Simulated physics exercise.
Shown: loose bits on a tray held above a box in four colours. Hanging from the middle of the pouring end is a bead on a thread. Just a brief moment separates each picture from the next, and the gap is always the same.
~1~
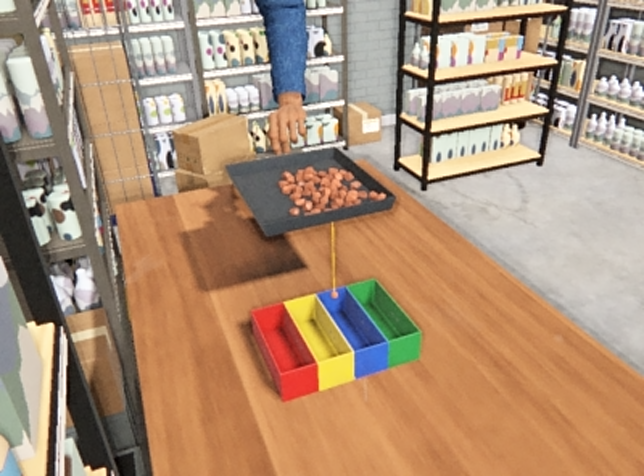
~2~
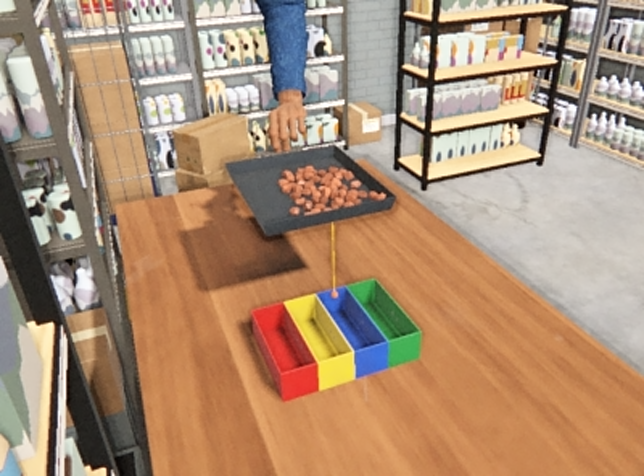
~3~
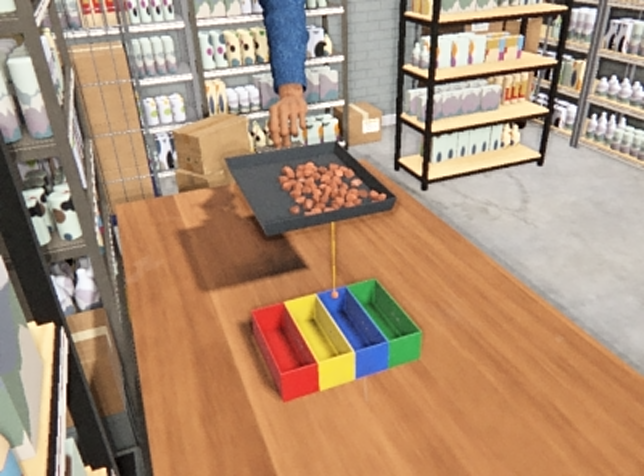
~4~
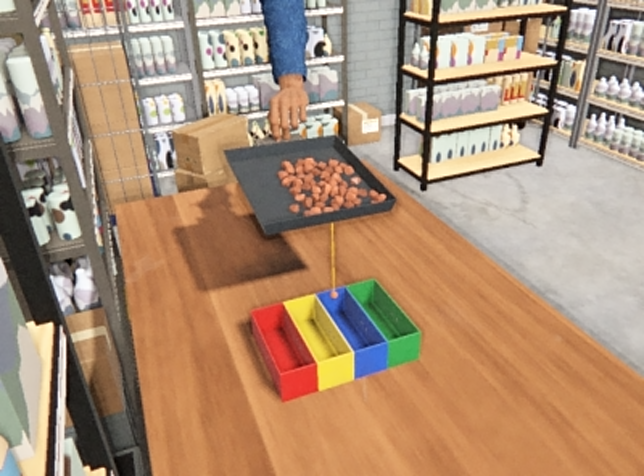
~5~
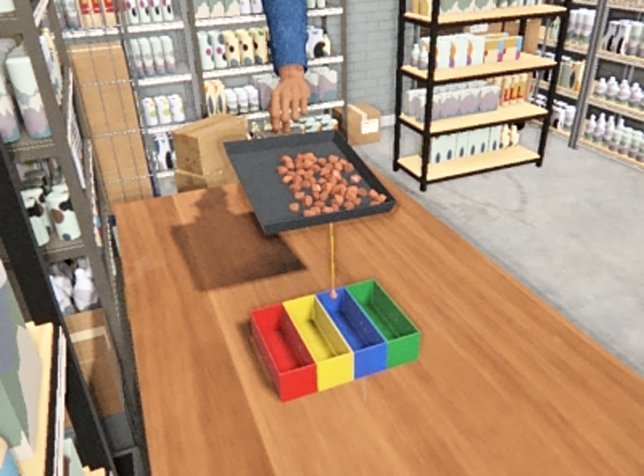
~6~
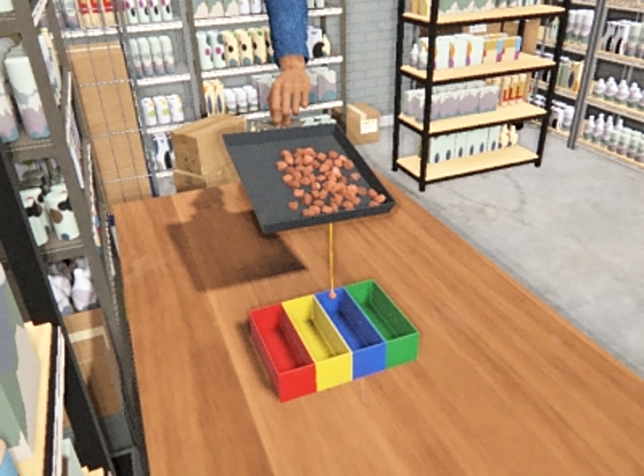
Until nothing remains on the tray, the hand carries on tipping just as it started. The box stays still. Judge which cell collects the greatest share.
I would say the green one.
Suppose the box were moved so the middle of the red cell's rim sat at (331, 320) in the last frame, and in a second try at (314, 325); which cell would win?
At the first place the blue cell, at the second the blue cell.
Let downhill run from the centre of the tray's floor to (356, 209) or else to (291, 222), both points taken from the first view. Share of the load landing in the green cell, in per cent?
Close to 40 percent first and close to 0 percent second.
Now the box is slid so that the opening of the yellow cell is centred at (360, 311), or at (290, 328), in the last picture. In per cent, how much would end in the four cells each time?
Roughly 100 per cent, then roughly 40 per cent.
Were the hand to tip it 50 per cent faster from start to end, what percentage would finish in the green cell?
That works out at roughly 40 per cent.
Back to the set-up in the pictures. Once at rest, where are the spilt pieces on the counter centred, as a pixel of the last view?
My estimate puts the centre near (464, 326).
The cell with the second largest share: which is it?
The cell in second spot is that blue cell.
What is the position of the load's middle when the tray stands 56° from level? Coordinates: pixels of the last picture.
The load is centred around (350, 192).
Soon after the last picture, tray tipped steeply; all on the tray.
A little later, tray tipped right over; most on the tray; a small part in the green cell; a stray few in the yellow cell; a small part falling or outside the box.
Later still, tray tipped past a quarter turn; about a third in the green cell; about a quarter in the blue cell; a small part in the yellow cell; about a third falling or outside the box.
At rest, tray tipped past a quarter turn; about a third in the green cell; about a quarter in the blue cell; a small part in the yellow cell; none in the red cell; about a third outside the box.
